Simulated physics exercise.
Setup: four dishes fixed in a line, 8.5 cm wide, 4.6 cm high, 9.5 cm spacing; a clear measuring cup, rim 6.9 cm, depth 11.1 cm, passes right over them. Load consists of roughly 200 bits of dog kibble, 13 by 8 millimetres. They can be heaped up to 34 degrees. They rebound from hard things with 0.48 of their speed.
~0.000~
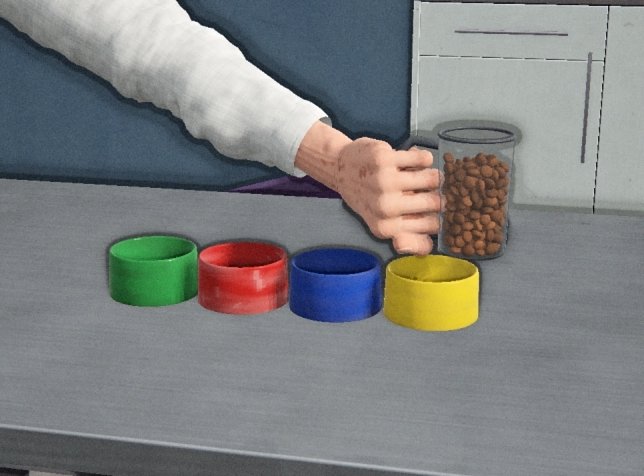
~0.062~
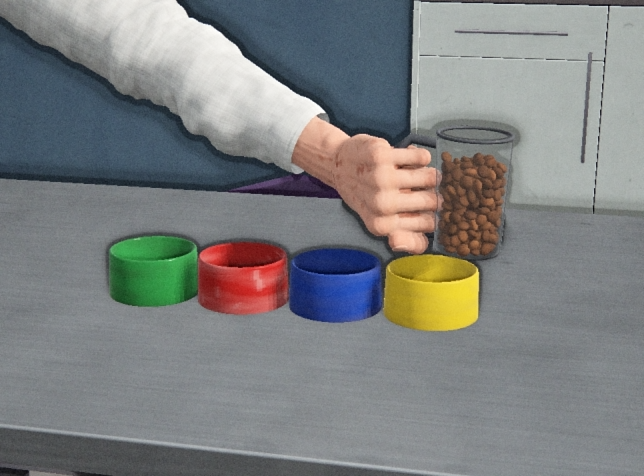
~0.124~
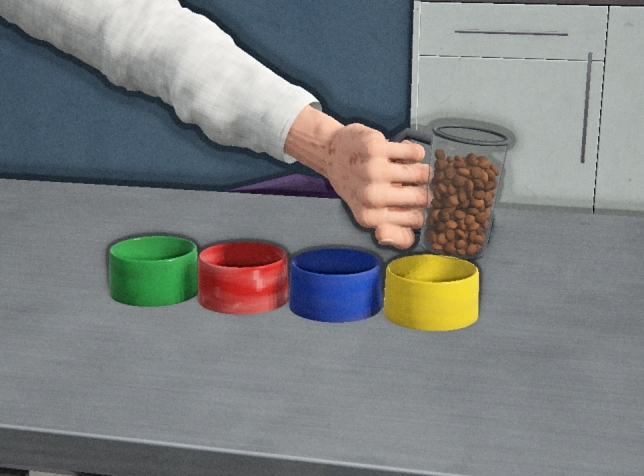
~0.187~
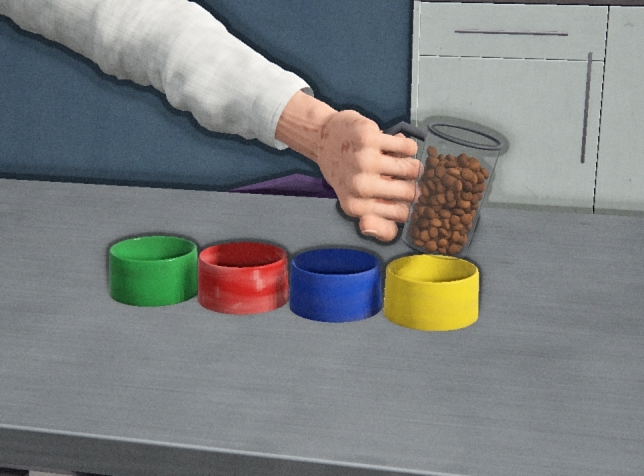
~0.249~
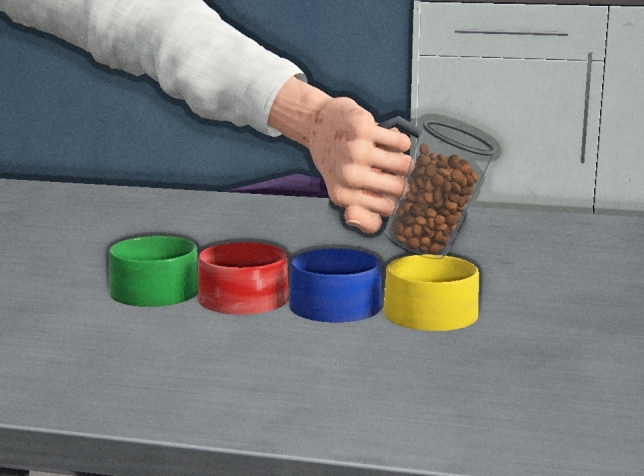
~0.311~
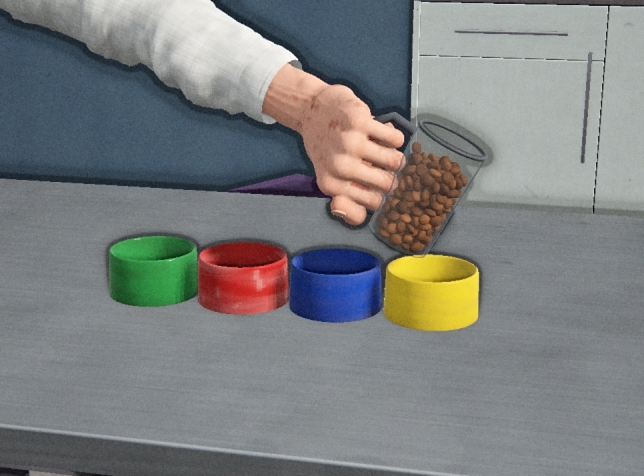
Hand tilting a clear cup of brown kibble rightward while shifting it slightly left behind yellow, blue, red and green dishes.
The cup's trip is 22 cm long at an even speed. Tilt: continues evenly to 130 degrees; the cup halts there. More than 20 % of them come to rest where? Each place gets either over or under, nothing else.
In the end red: It should take in a fifth at the most; blue: It should take in more than a fifth; green: It should take in a fifth at the most; yellow: It should take in a fifth at the most; counter: It should take in more than a fifth.
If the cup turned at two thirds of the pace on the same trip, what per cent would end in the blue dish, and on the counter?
Then blue would get 60 and the counter 30.
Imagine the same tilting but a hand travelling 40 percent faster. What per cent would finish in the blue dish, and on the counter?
Shares: Blue 60, counter 30.
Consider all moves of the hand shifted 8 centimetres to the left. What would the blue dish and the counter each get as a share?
The blue dish would get 0 and the counter 10.
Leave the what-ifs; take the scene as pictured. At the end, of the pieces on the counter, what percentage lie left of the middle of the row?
Roughly 40 %.
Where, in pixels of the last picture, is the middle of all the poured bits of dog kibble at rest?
(322, 291).
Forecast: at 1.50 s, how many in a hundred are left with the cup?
Roughly 30 %.
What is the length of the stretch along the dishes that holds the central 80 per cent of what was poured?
8 centimetres.
Then, at 0.78 s, tilt 76 degrees; cup holds 100 %.
Then, at 1.09 s, tilt 108 degrees; cup holds 95 %, blue 5 %.
Then, at 1.50 s, tilt 130 degrees; cup holds 30 %, red 5 %, blue 45 %.
By 2.5 s all is still; red 5 %, blue 65 %, green 0 %, yellow 0 %, counter 30 %.
